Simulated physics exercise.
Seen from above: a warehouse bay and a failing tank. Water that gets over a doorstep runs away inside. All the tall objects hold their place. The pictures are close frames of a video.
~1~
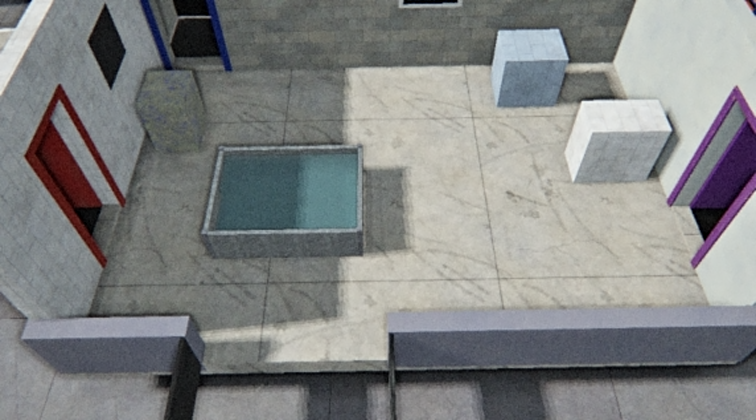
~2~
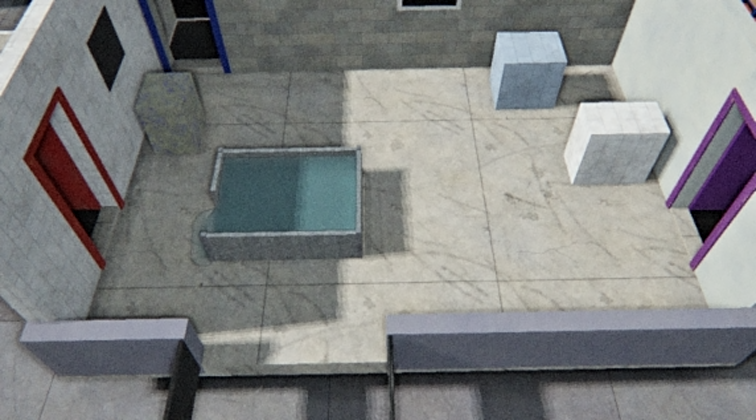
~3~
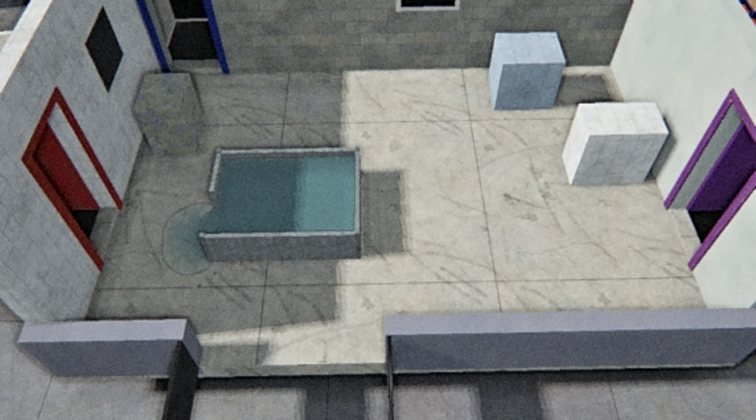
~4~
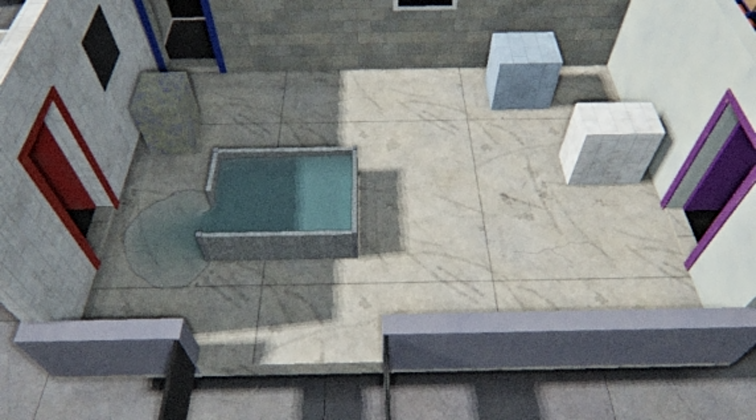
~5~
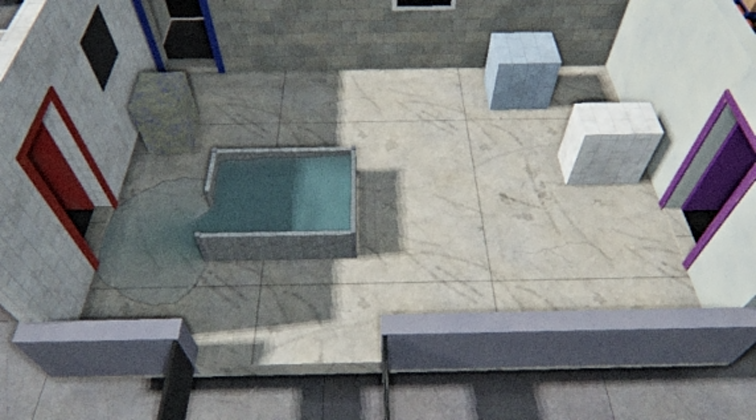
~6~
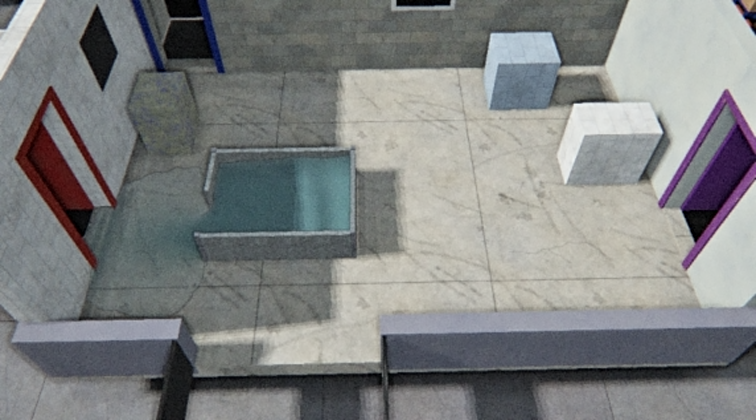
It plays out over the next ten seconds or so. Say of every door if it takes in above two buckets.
One by one: The red door lets in a lot; the blue door admits no more than that; the purple door admits no more than that.
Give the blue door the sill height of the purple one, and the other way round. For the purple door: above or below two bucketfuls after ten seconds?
My reading: Purple takes less.
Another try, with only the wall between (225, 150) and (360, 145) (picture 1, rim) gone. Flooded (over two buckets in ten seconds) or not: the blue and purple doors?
One by one: Blue passes that mark; purple keeps below it.
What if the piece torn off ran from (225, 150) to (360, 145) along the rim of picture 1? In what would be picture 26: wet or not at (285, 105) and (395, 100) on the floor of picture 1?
In turn: Under water, wet.
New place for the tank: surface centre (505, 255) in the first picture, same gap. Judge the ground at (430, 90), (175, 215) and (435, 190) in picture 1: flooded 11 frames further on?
In that order: Clear, covered, clear.
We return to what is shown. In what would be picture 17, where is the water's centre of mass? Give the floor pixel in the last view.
I would point to (226, 230).
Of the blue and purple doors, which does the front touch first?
First comes the blue one.
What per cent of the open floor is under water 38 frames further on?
Near 45 in a hundred.
A moment on, water covers 10 % of the floor; the red door over two buckets in, the blue door not reached, the purple door not reached.
Next, water covers 15 % of the floor; the red door far over two buckets in, the blue door not reached, the purple door not reached.
Then, water covers 25 % of the floor; the red door far over two buckets in, the blue door wet at the sill, nothing in, the purple door not reached.
Later, water covers 45 % of the floor; the red door far over two buckets in, the blue door wet at the sill, nothing in, the purple door not reached.
In the end, water covers 75 % of the floor; the red door far over two buckets in, the blue door wet at the sill, nothing in, the purple door wet at the sill, nothing in.
